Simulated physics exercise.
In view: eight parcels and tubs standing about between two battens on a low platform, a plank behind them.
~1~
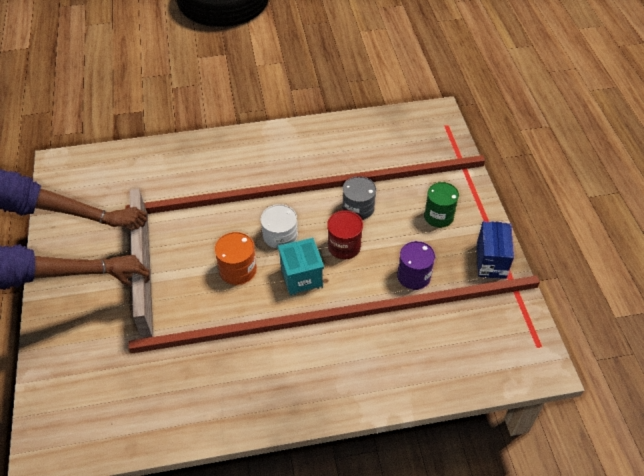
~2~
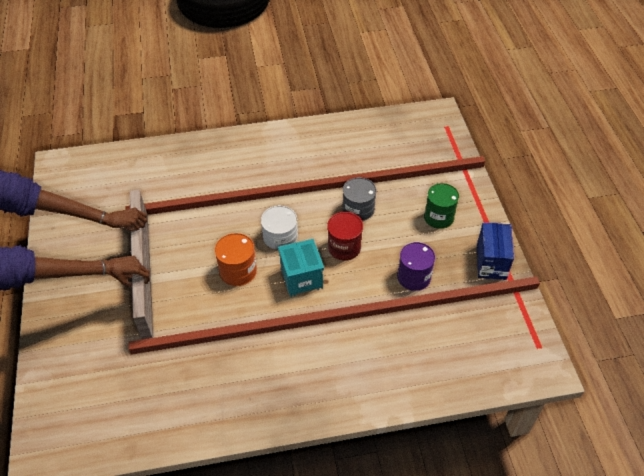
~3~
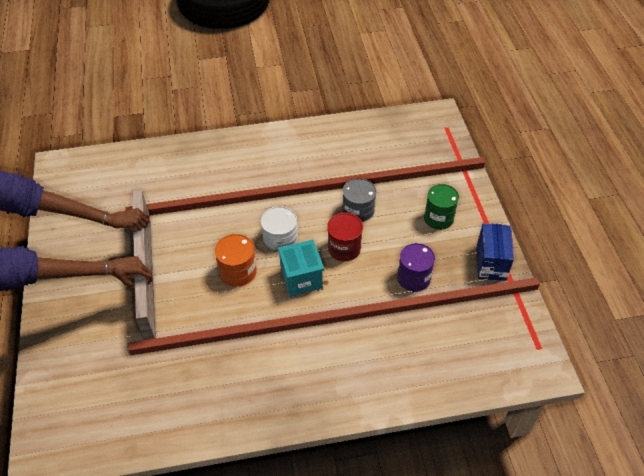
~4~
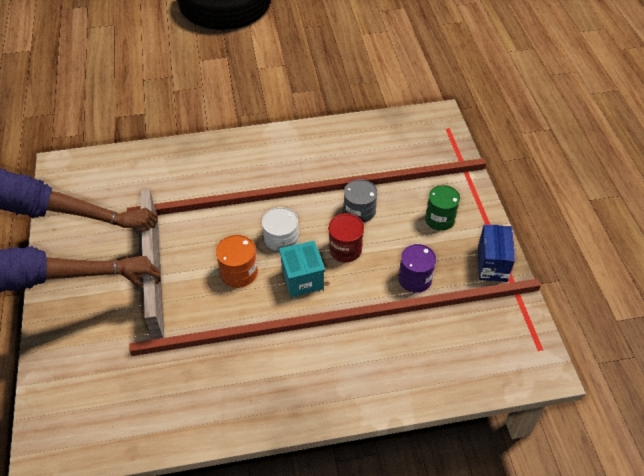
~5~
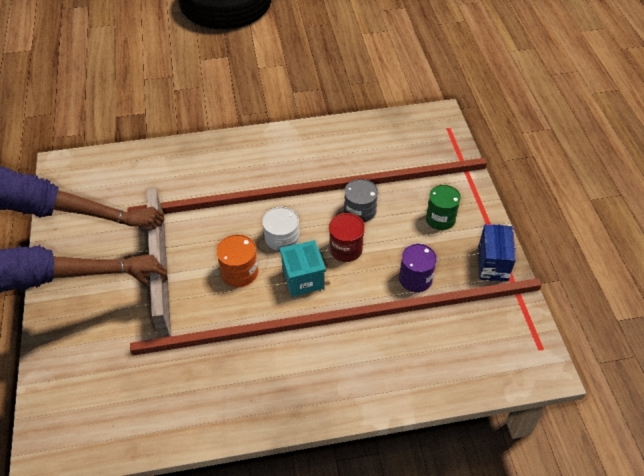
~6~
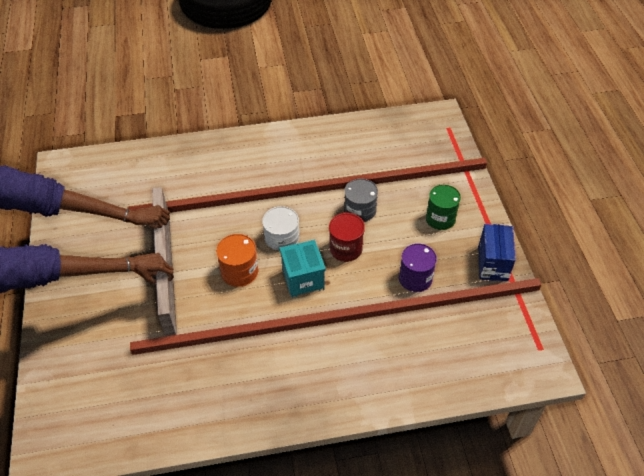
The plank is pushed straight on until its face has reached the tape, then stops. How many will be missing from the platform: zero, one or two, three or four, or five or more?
Here the number that fall off is three or four.
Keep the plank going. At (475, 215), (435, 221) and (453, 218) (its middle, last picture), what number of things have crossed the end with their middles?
The counts: 4, 1 and 1.
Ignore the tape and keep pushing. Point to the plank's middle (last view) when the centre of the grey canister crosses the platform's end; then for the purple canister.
Its middle is around (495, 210) and around (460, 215).
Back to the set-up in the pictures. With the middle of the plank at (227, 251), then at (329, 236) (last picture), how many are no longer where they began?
First 1, then 5.
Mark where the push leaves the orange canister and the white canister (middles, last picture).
The orange canister at (515, 226), the white canister at (500, 197).
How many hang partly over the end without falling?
It comes to 4.
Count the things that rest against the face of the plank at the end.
The number is 4.
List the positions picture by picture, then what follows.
In the first picture, blue parcel (495, 250); green canister (441, 205); purple canister (416, 266); plank (141, 262); tape (487, 223).
In the second picture, green canister (441, 206); grey canister (359, 199).
In the third picture, purple canister (416, 268); red pail (345, 238).
In the fourth picture, blue parcel (496, 253); white canister (281, 229).
In the fifth picture, green canister (443, 208); turquoise tote (303, 269).
In the sixth picture, blue parcel (496, 253); green canister (443, 207); purple canister (417, 268); plank (164, 260); tape (489, 226).
Soon after, none off yet; blue parcel at rest near (496, 253); green canister at rest near (443, 207); purple canister at rest near (417, 268).
After that, none off yet; blue parcel displaced about its own width near (526, 248); green canister displaced about its own width near (476, 189); purple canister displaced well along near (497, 256).
In the end, the number that fall off is three or four; gone, red pail, purple canister, green canister and blue parcel.
